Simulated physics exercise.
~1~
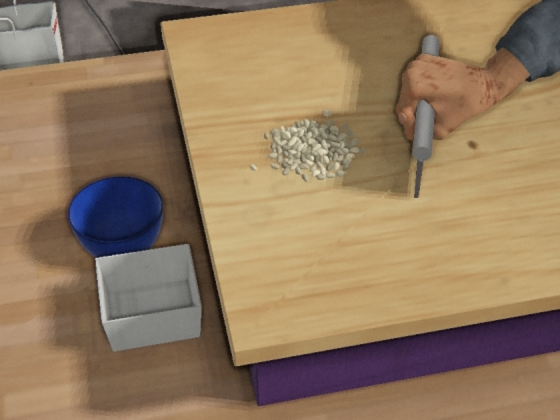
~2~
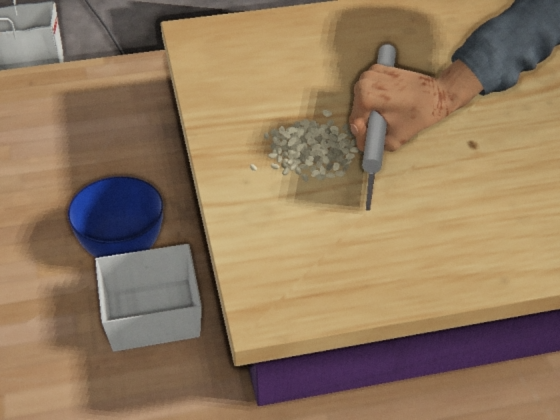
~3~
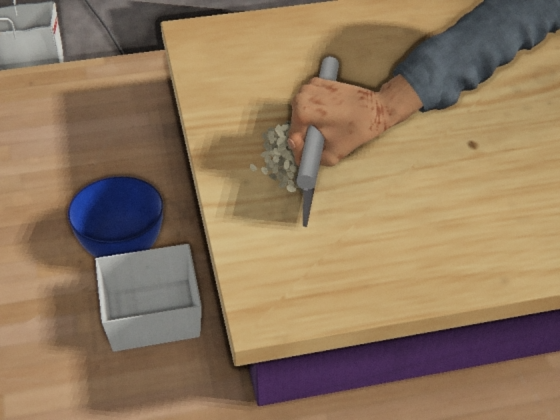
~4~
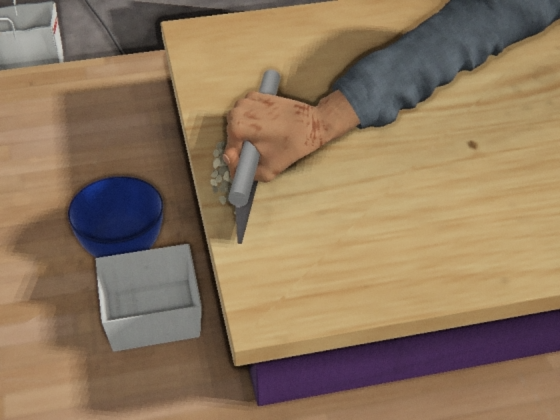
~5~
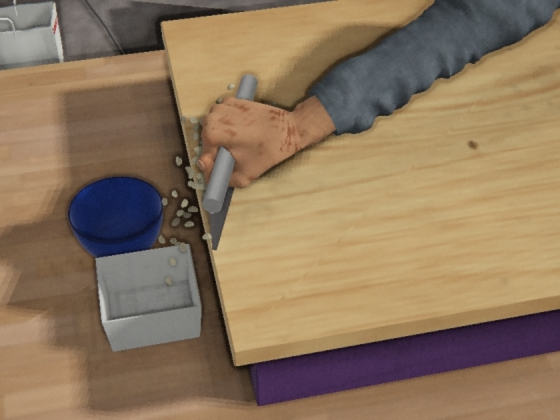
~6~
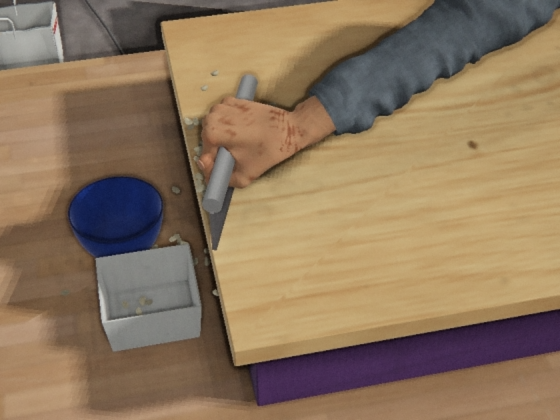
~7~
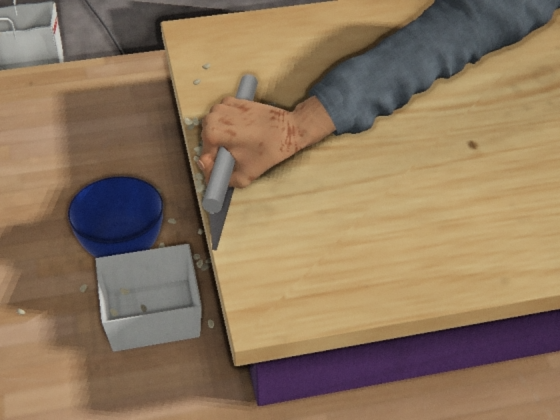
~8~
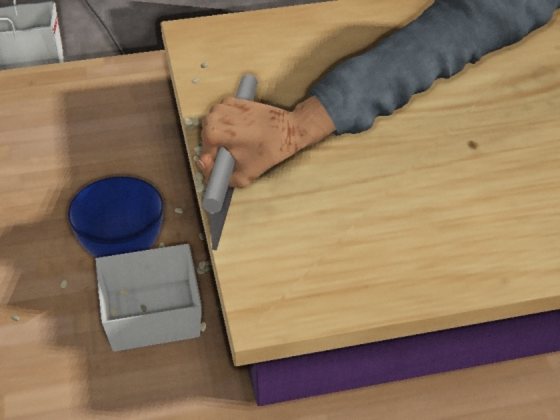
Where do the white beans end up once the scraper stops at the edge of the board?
Most of them stay up on the board near the hand and scraper. Only a small share falls, with a few in the white tin, some scattered outside the containers, and none in the blue bowl.
